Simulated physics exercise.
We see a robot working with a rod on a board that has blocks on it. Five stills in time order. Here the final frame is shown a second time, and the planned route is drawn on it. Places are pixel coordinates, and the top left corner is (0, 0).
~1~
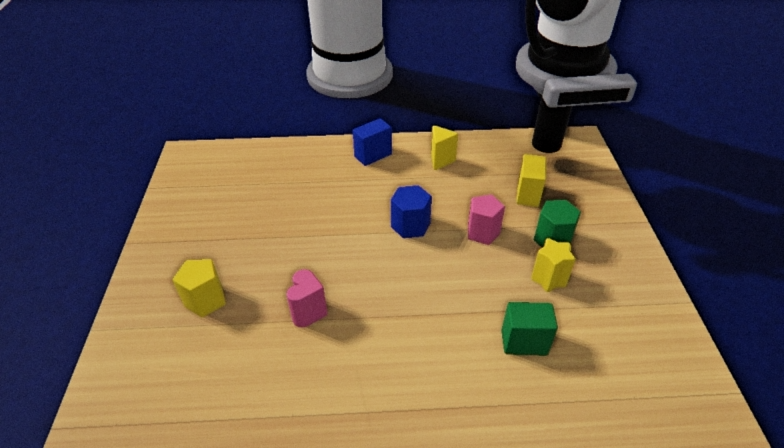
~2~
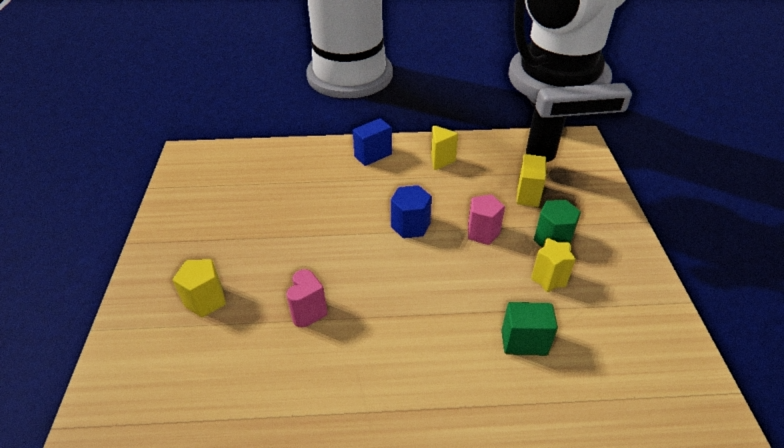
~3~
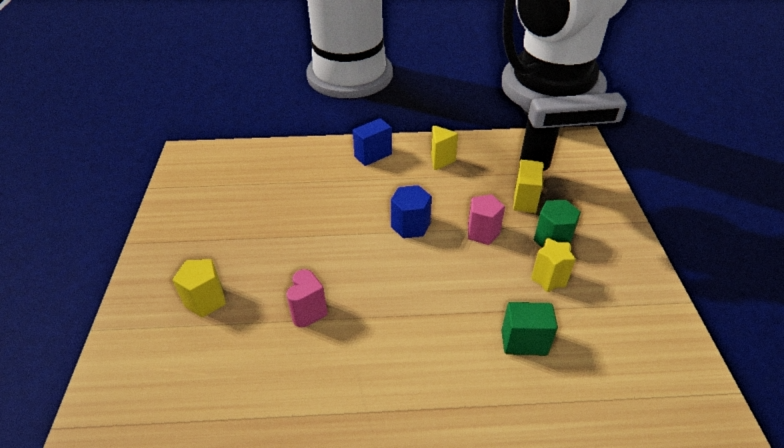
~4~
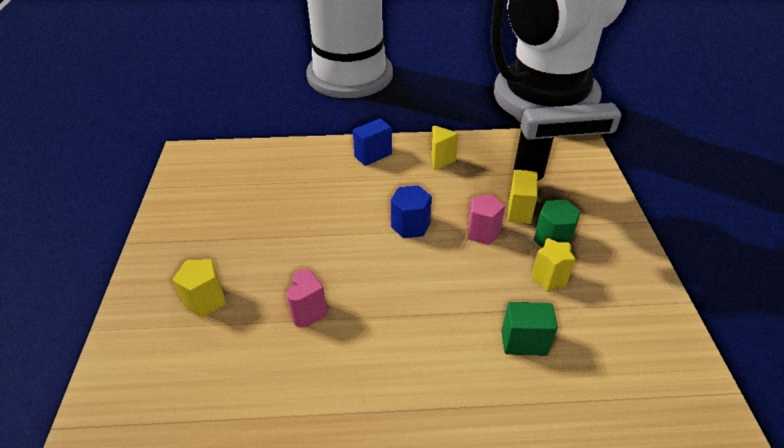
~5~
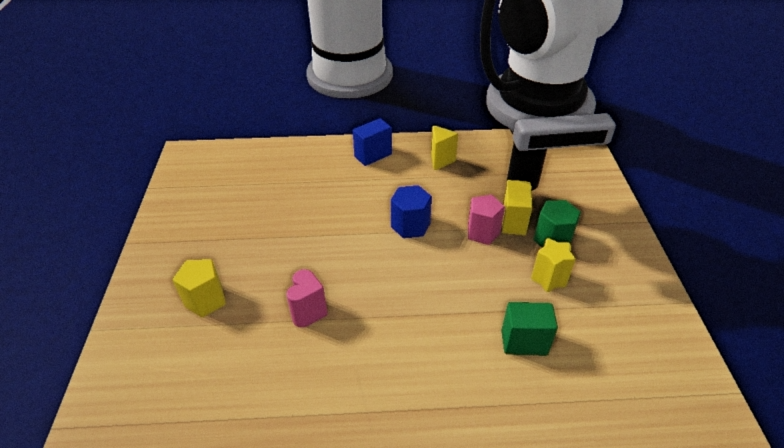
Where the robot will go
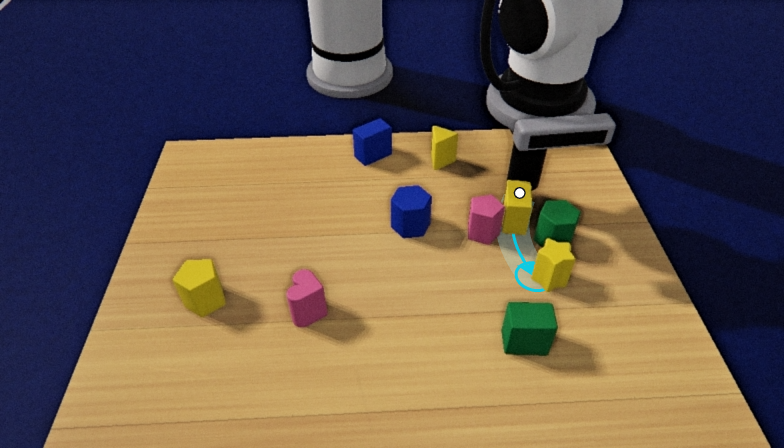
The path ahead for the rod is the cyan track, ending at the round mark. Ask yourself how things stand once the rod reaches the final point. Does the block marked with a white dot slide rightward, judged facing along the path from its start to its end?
Yes, that is how it ends up.
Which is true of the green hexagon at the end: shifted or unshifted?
It is still on its spot.
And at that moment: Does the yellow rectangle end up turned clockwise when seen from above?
The answer is yes.
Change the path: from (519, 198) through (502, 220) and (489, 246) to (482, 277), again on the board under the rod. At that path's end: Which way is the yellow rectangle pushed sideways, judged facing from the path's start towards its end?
It slides leftward.
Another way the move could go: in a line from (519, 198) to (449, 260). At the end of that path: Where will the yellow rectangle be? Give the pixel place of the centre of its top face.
So, by the moment the path ends, you'll find the top centre of the yellow rectangle at (514, 223).
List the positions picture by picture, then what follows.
Rod's lower end (546, 145); pink five-sided block (487, 205); yellow rectangle (535, 166); yellow star block (558, 251); green hexagon (561, 211), in the first picture.
Rod (541, 154); blocks still, in the second picture.
Rod (535, 163); yellow rectangle (531, 172), in the third picture.
Rod (529, 172); yellow rectangle (526, 182), in the fourth picture.
Rod (523, 182); pink five-sided block (487, 205); yellow rectangle (520, 193); yellow star block (558, 251); green hexagon (561, 211), in the fifth picture.
Drawn move, from (519, 198) over (513, 221) and (517, 248) to (534, 276); the dot is on the yellow rectangle.
The first path, step by step. One third of the way, rod (516, 205); pink five-sided block (485, 206), turned 15° clockwise; yellow rectangle (516, 219).
Two thirds of the way, rod (521, 232); pink five-sided block (485, 206), turned 20° clockwise; yellow rectangle (515, 247), turned 20° clockwise.
At the end, rod (539, 260); pink five-sided block (485, 206), turned 20° clockwise; yellow rectangle (515, 269), turned 50° clockwise; yellow star block (573, 263); green hexagon still.
